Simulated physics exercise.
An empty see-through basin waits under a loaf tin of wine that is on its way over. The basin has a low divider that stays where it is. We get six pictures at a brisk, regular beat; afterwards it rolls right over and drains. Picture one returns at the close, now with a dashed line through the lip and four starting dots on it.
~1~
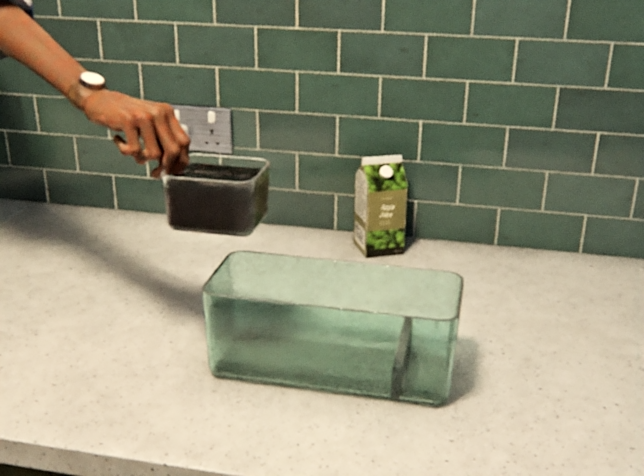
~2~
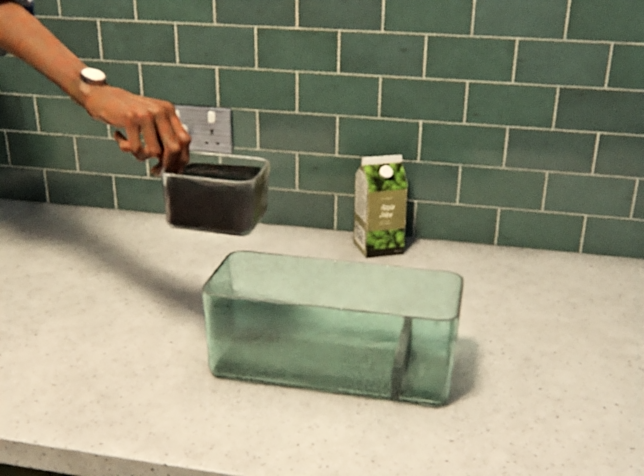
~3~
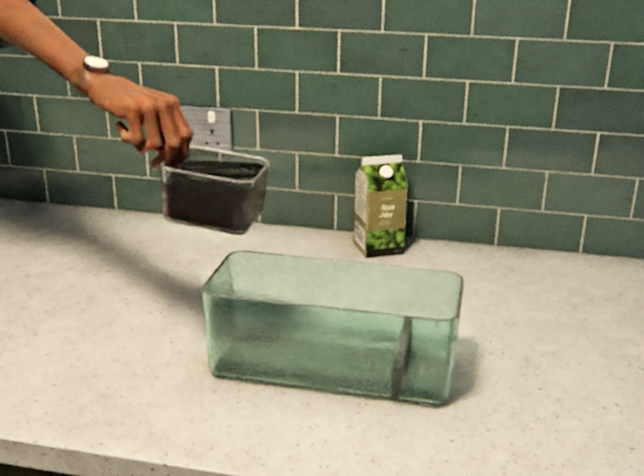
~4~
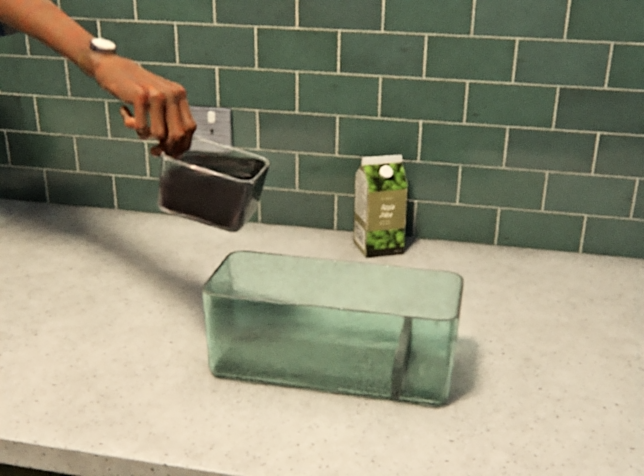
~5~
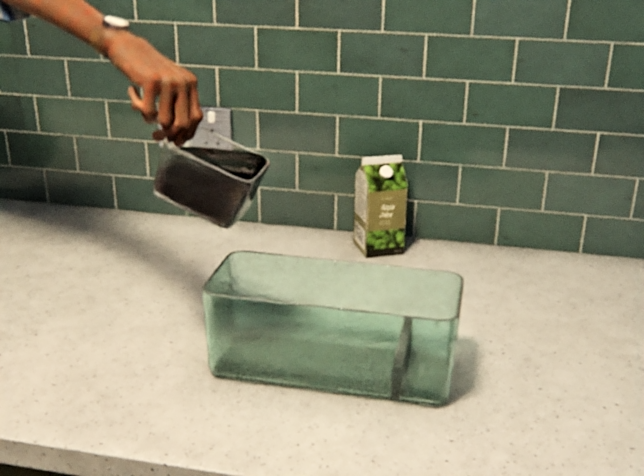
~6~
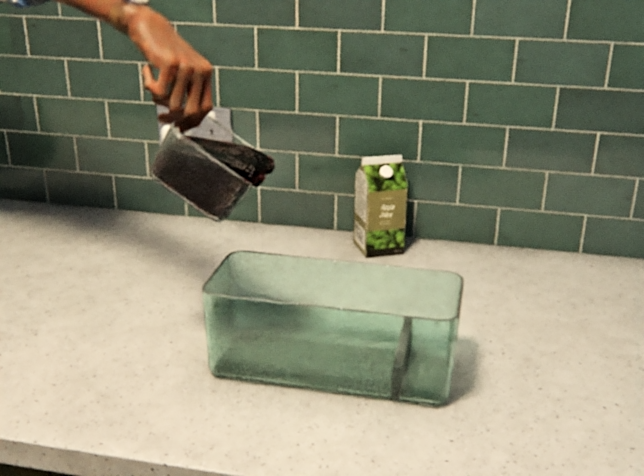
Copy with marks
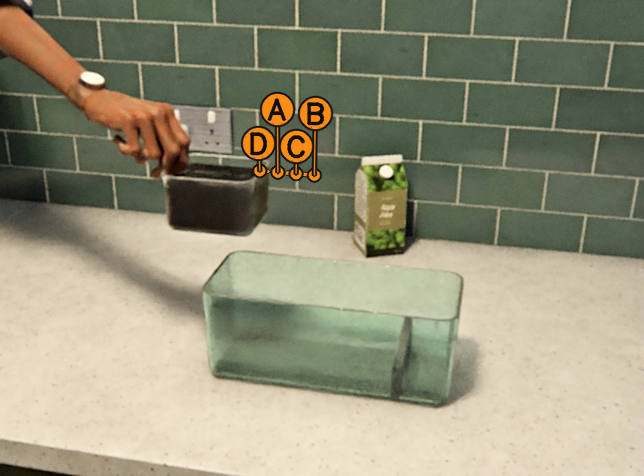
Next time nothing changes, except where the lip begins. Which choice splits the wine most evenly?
Take B.
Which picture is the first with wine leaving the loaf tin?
In picture 5.
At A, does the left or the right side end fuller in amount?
The left one.
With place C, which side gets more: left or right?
The left side.
In orange, A at (277, 172); B at (314, 175); C at (296, 173); D at (259, 170).
Choosing A, about 89 % ends left of the wall and 5 % right of it; 6 % is lost outside.
Choosing B, about 48 % ends left of the wall and 47 % right of it; 5 % is lost outside.
Choosing C, about 76 % ends left of the wall and 22 % right of it.
Choosing D, about 89 % ends left of the wall and 8 % right of it; 3 % is lost outside.
